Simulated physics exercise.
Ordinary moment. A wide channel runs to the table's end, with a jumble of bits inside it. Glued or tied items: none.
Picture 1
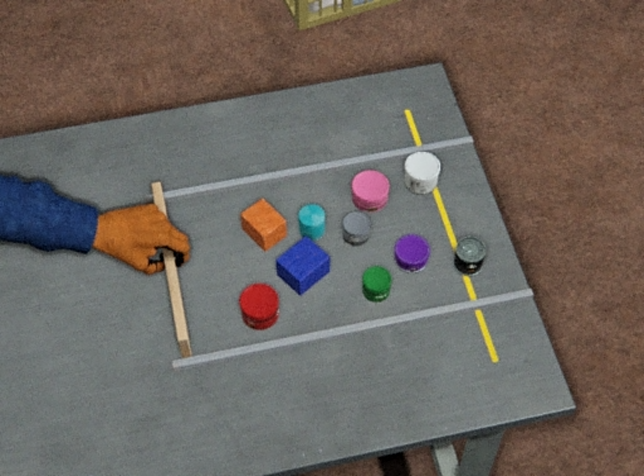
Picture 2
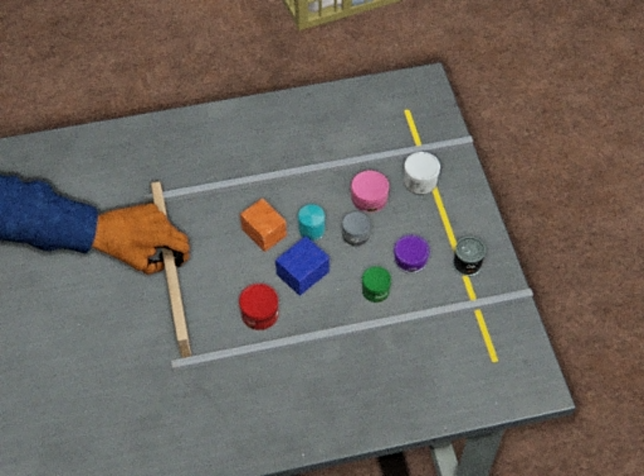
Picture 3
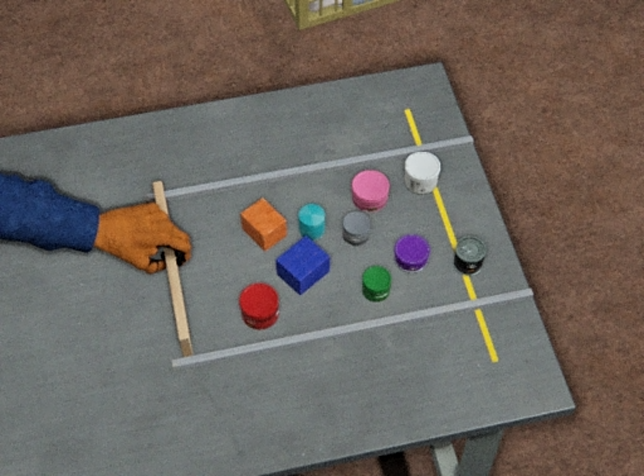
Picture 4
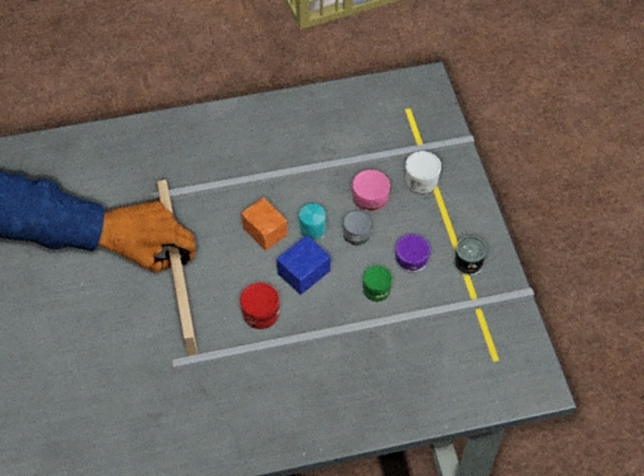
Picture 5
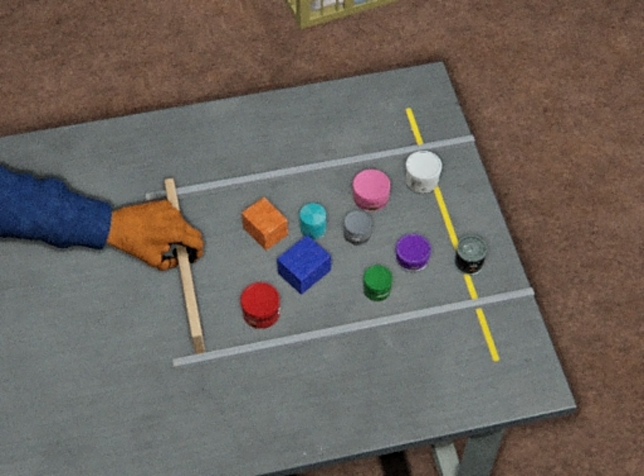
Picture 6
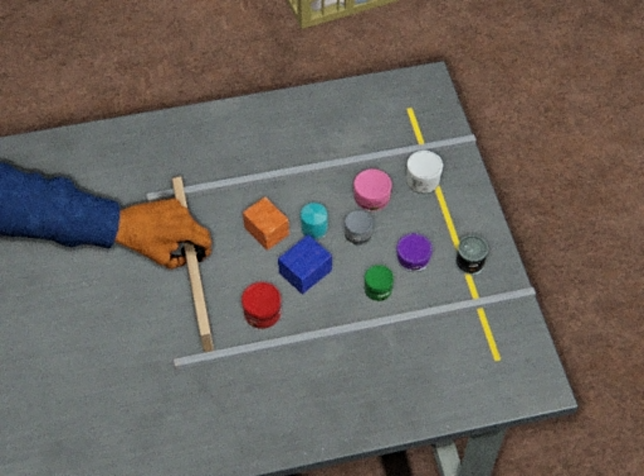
On a grey table over brown carpet, seen from above at a slight tilt, two pale strips form a wide channel crossed by yellow tape near the right end. Inside sit an orange block, a blue block and red, teal, grey, pink, green, purple, white and black round containers. At left, an orange-gloved hand in a blue sleeve holds a wooden board still, then slides it slowly rightward, touching nothing else.
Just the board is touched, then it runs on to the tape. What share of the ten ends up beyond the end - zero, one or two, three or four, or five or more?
What ends up beyond the end is one or two of them.
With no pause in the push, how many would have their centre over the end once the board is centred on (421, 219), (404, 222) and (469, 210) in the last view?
Middles past end - pos 1: 0, pos 2: 0, pos 3: 6.
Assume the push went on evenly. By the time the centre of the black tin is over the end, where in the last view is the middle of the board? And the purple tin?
I reckon its middle sits around (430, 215) and then around (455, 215).
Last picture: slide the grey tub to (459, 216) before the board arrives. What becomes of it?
Outcome - grey tub: On.
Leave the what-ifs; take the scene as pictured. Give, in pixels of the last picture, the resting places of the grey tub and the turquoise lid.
First object: (495, 201); second object: (480, 181).
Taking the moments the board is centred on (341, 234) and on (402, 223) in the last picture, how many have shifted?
That makes 7 at the first spot and 10 at the second.
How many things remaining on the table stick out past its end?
As for overhanging, the count is 4.
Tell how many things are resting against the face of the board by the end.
The count in contact is 4.
Soon after, none off yet; black tin at rest near (472, 255); white pot at rest near (424, 172); purple tin at rest near (414, 253).
Then, none off yet; black tin at rest near (472, 255); white pot at rest near (424, 172); purple tin moved about its own width near (434, 249).
At rest, the number that fall off is one or two; fallen, black tin.
